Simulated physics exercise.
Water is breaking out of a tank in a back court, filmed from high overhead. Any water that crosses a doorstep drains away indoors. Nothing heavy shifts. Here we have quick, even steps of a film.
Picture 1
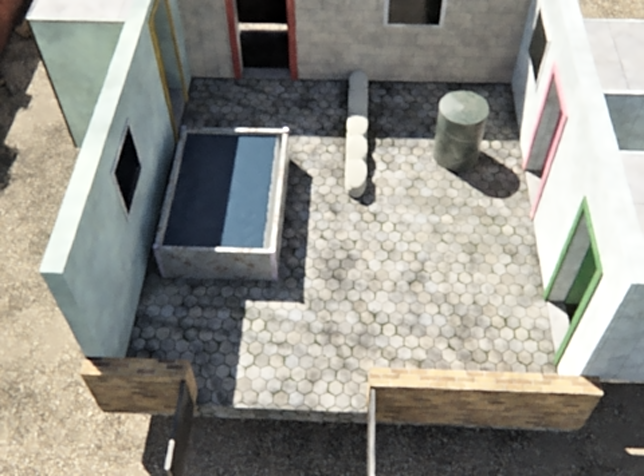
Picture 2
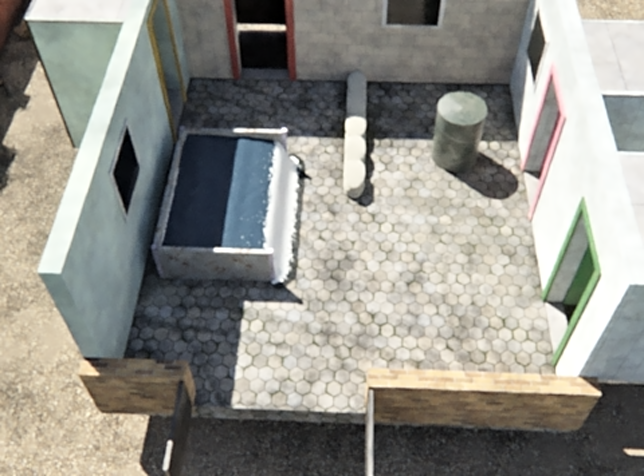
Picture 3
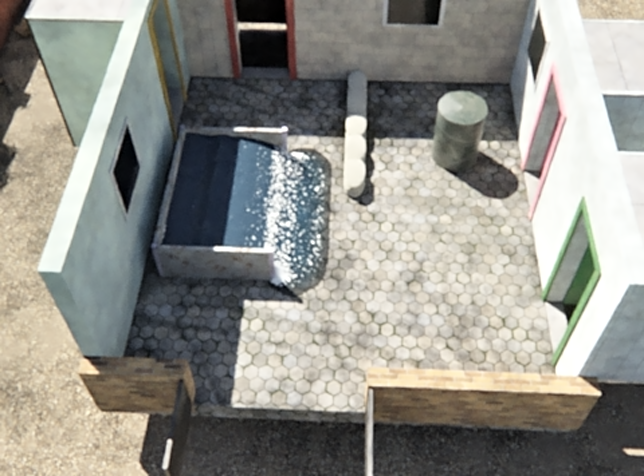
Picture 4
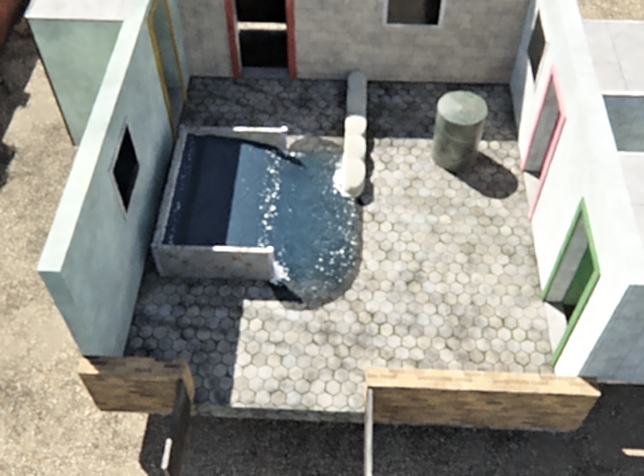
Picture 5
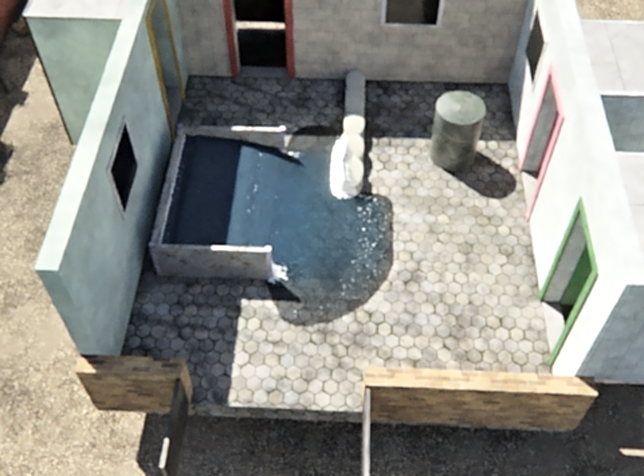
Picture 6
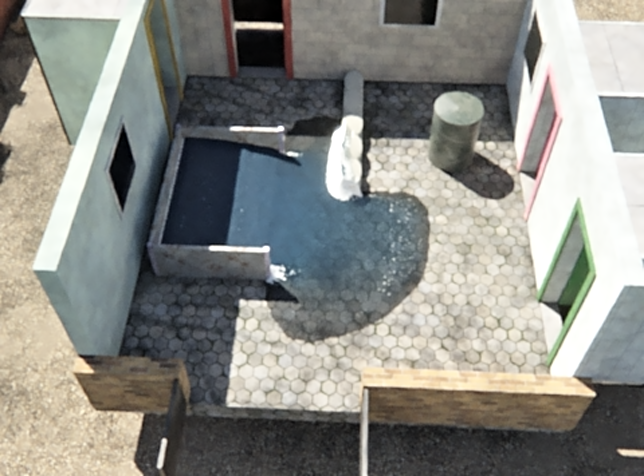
Water in a pale-walled tank at the left of a paved back court, seen from high overhead, lies still and dark blue, then bursts out through the tank's right side. A grey-green drum stands at the right near pink-framed and green-framed openings, with a low pale wall in the middle. The foaming water spreads rightward and toward the viewer in a widening rounded pool, splashing white against the low wall.
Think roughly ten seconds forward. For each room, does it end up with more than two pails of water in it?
At the end, pink door: Exceeds two buckets, red door: Exceeds two buckets, green door: Exceeds two buckets, yellow door: Within two buckets.
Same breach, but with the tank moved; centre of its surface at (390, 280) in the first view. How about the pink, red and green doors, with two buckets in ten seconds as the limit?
The pink door overshoots the limit, the red door falls short, and the green door overshoots the limit.
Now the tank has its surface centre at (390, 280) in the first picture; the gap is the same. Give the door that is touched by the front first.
Leading the way is the green one.
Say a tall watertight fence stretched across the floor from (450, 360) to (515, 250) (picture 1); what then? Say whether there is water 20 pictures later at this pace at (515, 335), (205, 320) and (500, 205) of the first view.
Point by point: First submerged, second not reached, third submerged.
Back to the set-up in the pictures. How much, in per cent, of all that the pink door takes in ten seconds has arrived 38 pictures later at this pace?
About 90 %.
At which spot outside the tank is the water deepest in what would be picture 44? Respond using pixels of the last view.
Near (168, 155).
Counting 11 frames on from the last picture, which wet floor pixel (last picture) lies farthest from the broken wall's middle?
Farthest reach: About (544, 402).
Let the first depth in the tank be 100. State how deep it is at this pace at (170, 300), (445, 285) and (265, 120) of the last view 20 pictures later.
0, 6, 2 %.
A moment on, water covers 40 % of the floor; the pink door under two buckets in, the red door not reached, the green door not reached, the yellow door not reached.
Next, water covers 55 % of the floor; the pink door over two buckets in, the red door under two buckets in, the green door over two buckets in, the yellow door not reached.
Then, water covers 65 % of the floor; the pink door far over two buckets in, the red door over two buckets in, the green door far over two buckets in, the yellow door wet at the sill, nothing in.
Later, water covers 85 % of the floor; the pink door far over two buckets in, the red door over two buckets in, the green door far over two buckets in, the yellow door wet at the sill, nothing in.
In the end, water covers 95 % of the floor; the pink door far over two buckets in, the red door over two buckets in, the green door far over two buckets in, the yellow door wet at the sill, nothing in.
